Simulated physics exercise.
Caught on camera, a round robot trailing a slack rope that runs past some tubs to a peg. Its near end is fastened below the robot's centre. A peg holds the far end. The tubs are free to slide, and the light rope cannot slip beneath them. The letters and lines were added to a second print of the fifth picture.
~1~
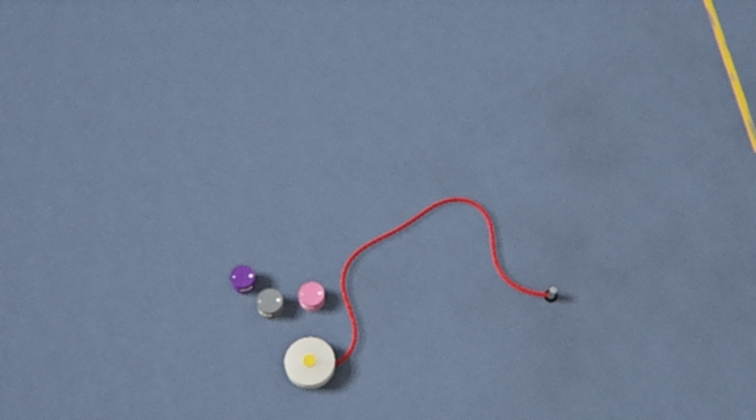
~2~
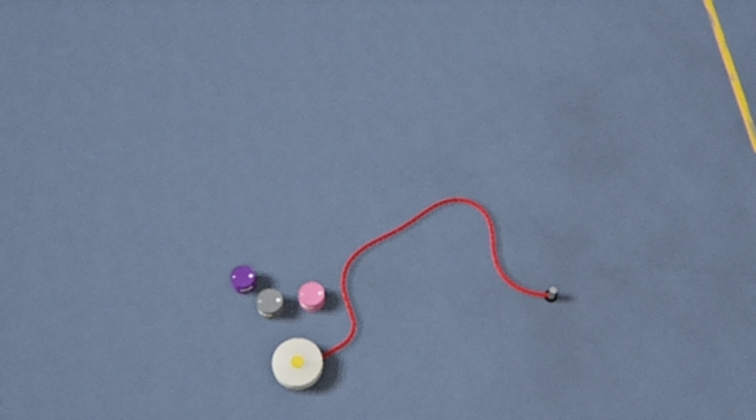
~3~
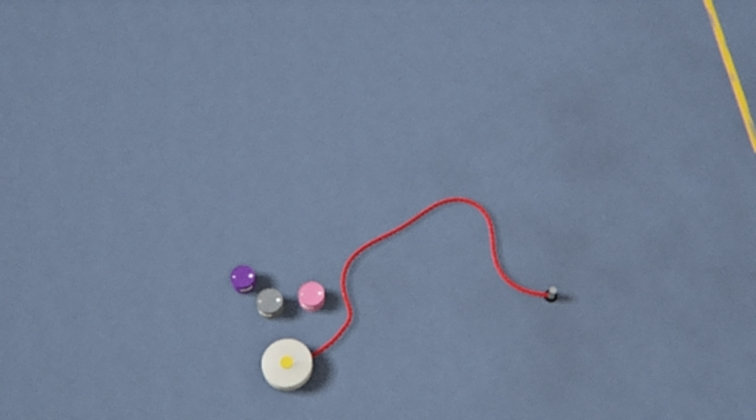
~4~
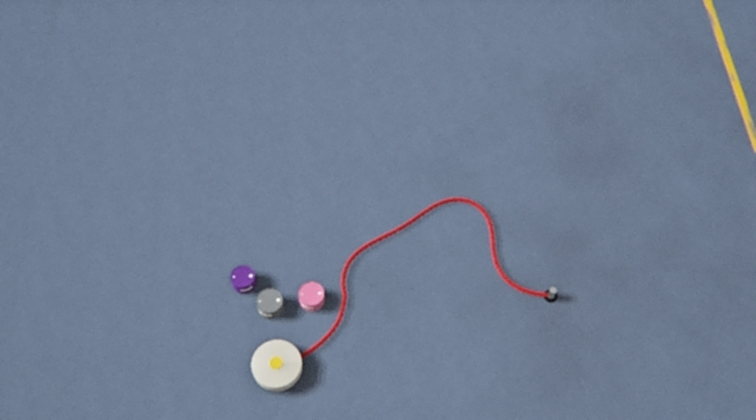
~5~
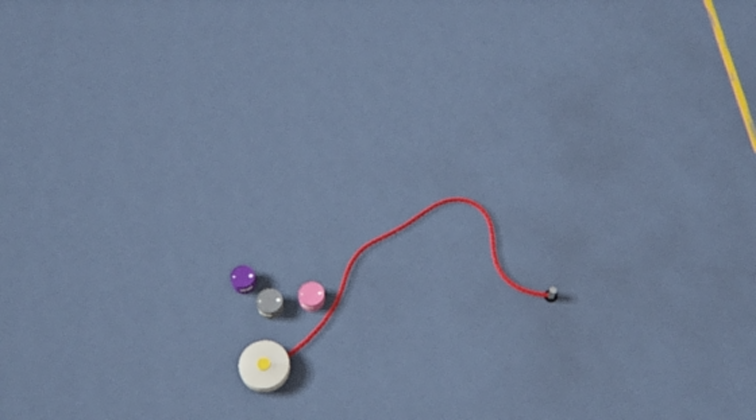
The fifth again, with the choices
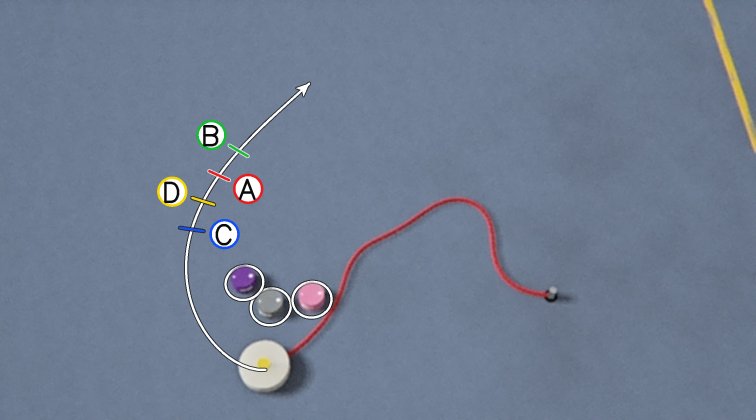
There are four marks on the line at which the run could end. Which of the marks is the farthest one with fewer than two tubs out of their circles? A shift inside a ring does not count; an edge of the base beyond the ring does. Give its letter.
It should halt at D.
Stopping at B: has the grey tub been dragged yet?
Yes.
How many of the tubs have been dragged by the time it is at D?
The count is none.
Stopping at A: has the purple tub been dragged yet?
Yes.
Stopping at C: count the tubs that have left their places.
The count is none.
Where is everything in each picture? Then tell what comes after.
In the first picture, robot (310, 364); peg (552, 293); grey tub (270, 304).
In the second picture, robot (298, 364); purple tub (244, 280).
In the third picture, robot (287, 365); peg (552, 293).
In the fourth picture, robot (277, 366); purple tub (244, 280).
In the fifth picture, robot (265, 367); peg (552, 293); grey tub (270, 304); purple tub (244, 280).
On the copy, A at (219, 176); B at (239, 151); C at (192, 229); D at (203, 201); the route from (266, 370) via (196, 217) to (309, 84).
On D. First, robot (201, 325).
Then, robot (185, 254).
Finally, robot (202, 197); none over the rings.
By contrast, A has two over the rings; B has three over the rings; C is within the limit but short.
